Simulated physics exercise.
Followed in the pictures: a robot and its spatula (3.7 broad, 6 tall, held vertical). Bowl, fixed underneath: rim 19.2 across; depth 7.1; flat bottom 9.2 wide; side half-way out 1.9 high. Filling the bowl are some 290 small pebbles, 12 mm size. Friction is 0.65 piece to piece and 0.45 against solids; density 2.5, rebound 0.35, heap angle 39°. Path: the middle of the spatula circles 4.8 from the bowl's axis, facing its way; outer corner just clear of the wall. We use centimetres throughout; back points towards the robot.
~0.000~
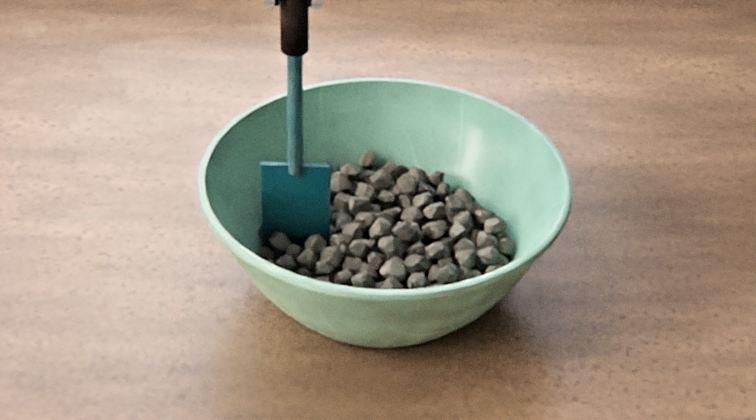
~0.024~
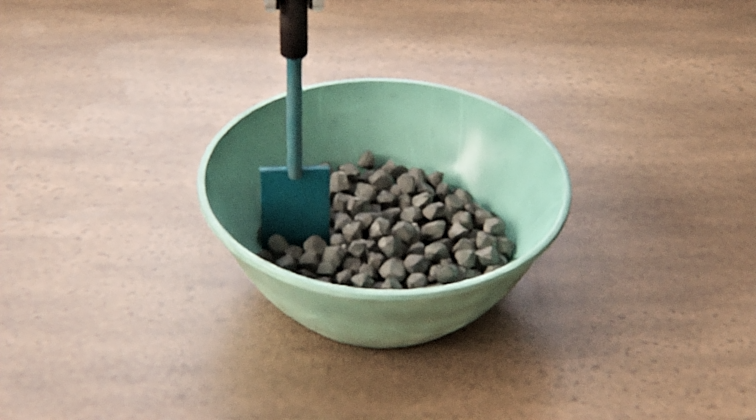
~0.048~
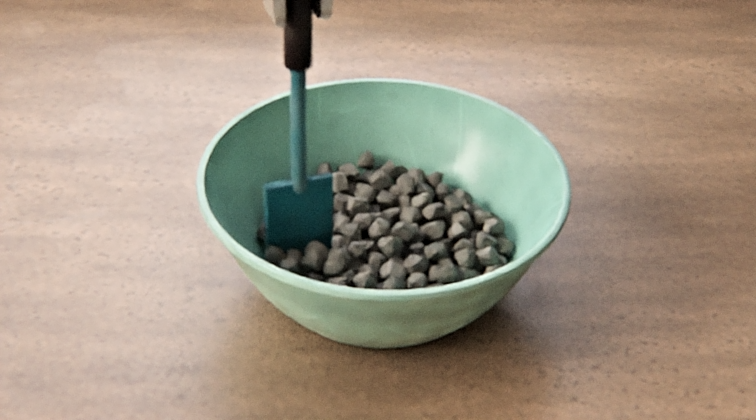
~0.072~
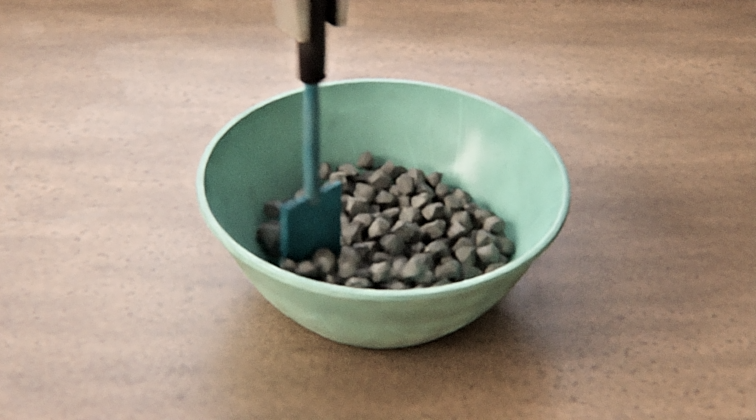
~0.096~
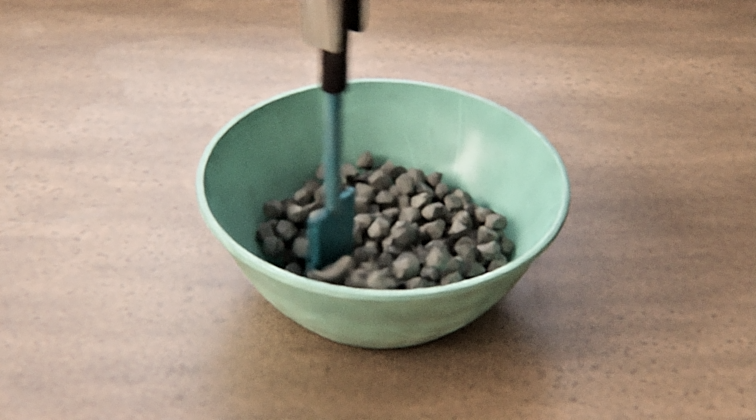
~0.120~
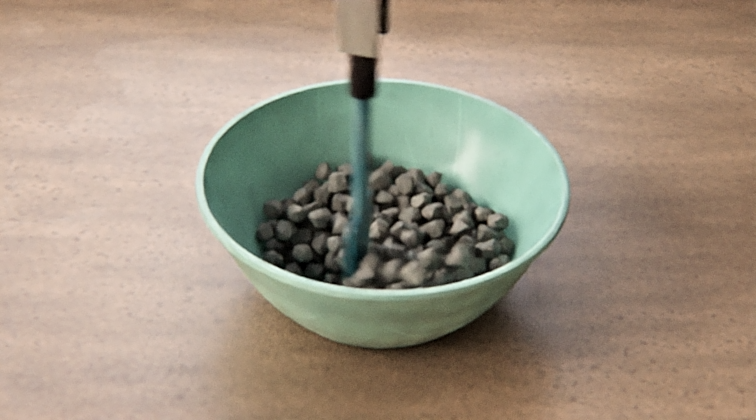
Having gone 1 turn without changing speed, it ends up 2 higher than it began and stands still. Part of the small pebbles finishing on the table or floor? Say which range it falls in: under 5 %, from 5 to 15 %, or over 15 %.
It falls from 5 to 15 %.
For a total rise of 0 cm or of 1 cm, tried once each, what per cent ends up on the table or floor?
15 % and 10 %.
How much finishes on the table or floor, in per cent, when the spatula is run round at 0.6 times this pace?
Estimated share: Close to 0 per cent.
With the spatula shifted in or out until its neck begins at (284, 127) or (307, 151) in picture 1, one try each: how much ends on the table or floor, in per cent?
Around 10 per cent on the first try, around 5 per cent on the second.
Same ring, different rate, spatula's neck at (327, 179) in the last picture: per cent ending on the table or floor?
Something like 5 percent, roughly.
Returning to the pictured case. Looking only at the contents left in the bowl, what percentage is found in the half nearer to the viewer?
It comes to near 45 percent.
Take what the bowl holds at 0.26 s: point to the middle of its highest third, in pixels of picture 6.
That third sits centred at about (485, 189).
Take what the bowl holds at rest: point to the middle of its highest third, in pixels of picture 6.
Centre of top third: Approx. (341, 214).
By 0.26 s, 183° round, highest piece 9 above the table; 288 in the bowl, 5 in flight or on the tool.
By 0.40 s, 291° round, highest piece 9 above the table; 274 in the bowl, 5 on the table or floor, 14 in flight or on the tool.
By 0.68 s, 0° round, highest piece 8 above the table; 265 in the bowl, 28 on the table or floor.
By 1.38 s, 0° round, highest piece 8 above the table; 265 in the bowl, 28 on the table or floor.
Final count, 265 in the bowl, 28 on the table or floor. That is 10 % on the table or floor.
